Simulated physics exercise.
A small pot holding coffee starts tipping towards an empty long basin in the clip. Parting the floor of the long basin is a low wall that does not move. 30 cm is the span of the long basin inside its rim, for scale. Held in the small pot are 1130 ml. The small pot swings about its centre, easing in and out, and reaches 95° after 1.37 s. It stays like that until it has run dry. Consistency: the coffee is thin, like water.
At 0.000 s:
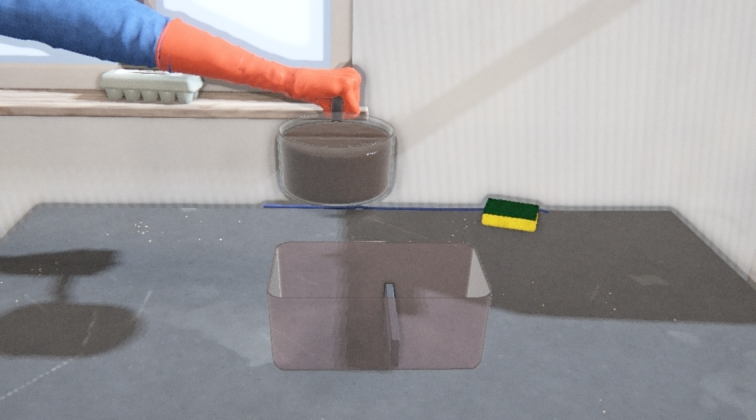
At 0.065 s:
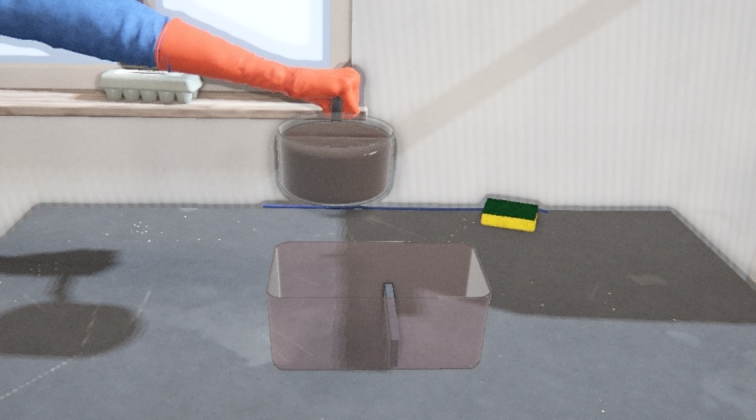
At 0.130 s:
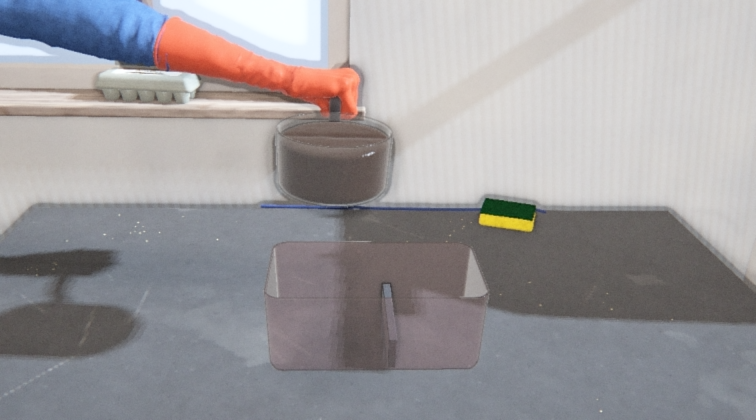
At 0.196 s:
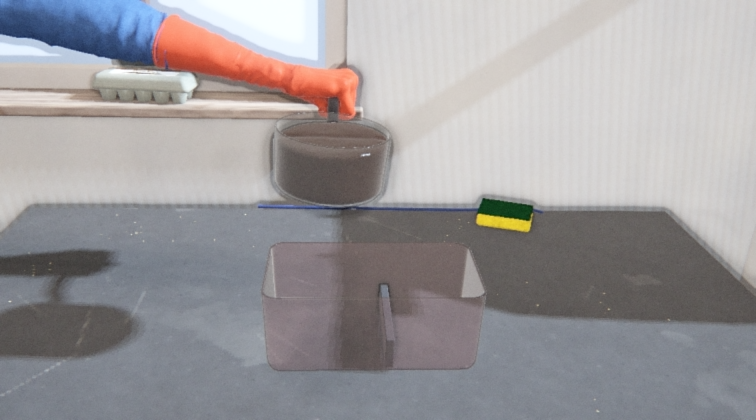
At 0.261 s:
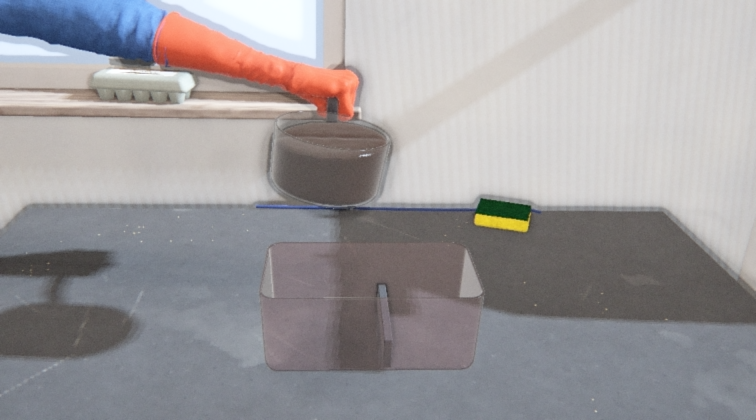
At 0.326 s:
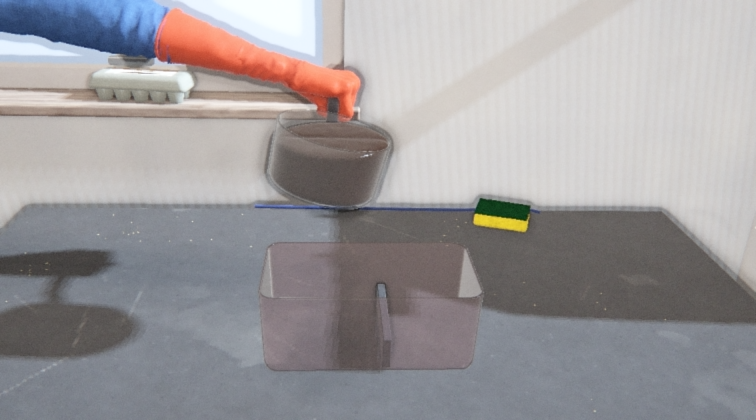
A gloved orange hand on a blue-sleeved arm reaches in from the left, holding a clear pot of brown coffee above a grey tabletop, seen from the front and slightly above. Below sits an empty, see-through mauve basin with a low dividing wall, with an egg carton on the windowsill and a green-and-yellow sponge at right. The pot slowly tilts slightly clockwise, its coffee staying nearly level, while the view drifts very slightly.
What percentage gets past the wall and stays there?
About 78 per cent.
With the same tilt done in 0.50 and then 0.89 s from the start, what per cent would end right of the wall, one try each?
I'd expect close to 70 per cent and then close to 75 per cent.
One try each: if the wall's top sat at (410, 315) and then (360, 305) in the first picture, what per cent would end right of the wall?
One try each: Around 55 percent and then around 95 percent.
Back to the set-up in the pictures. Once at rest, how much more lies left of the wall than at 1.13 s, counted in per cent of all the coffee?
It comes to some 14 per cent.
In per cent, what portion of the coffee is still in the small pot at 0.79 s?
Near 60 in a hundred.
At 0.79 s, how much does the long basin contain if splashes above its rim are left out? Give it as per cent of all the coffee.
Near 12 in a hundred.
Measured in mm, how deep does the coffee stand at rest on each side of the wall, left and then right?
Left roughly 10 mm; right roughly 48 mm.
Then, 0.79 s in, the tilt is 59° and 61 per cent is still to pour, 0 is left of the wall and 12 right of it.
Then, 1.13 s in, the tilt is 88° and 17 per cent is still to pour, 8 is left of the wall and 63 right of it.
Then, 1.48 s in, the tilt is 95° and 3 per cent is still to pour, 17 is left of the wall and 77 right of it.
Then, 1.87 s in, the tilt is 95° and 0 per cent is still to pour, 21 is left of the wall and 78 right of it.
Finally, 22 per cent lies left of the wall, 78 right of it and 1 outside.
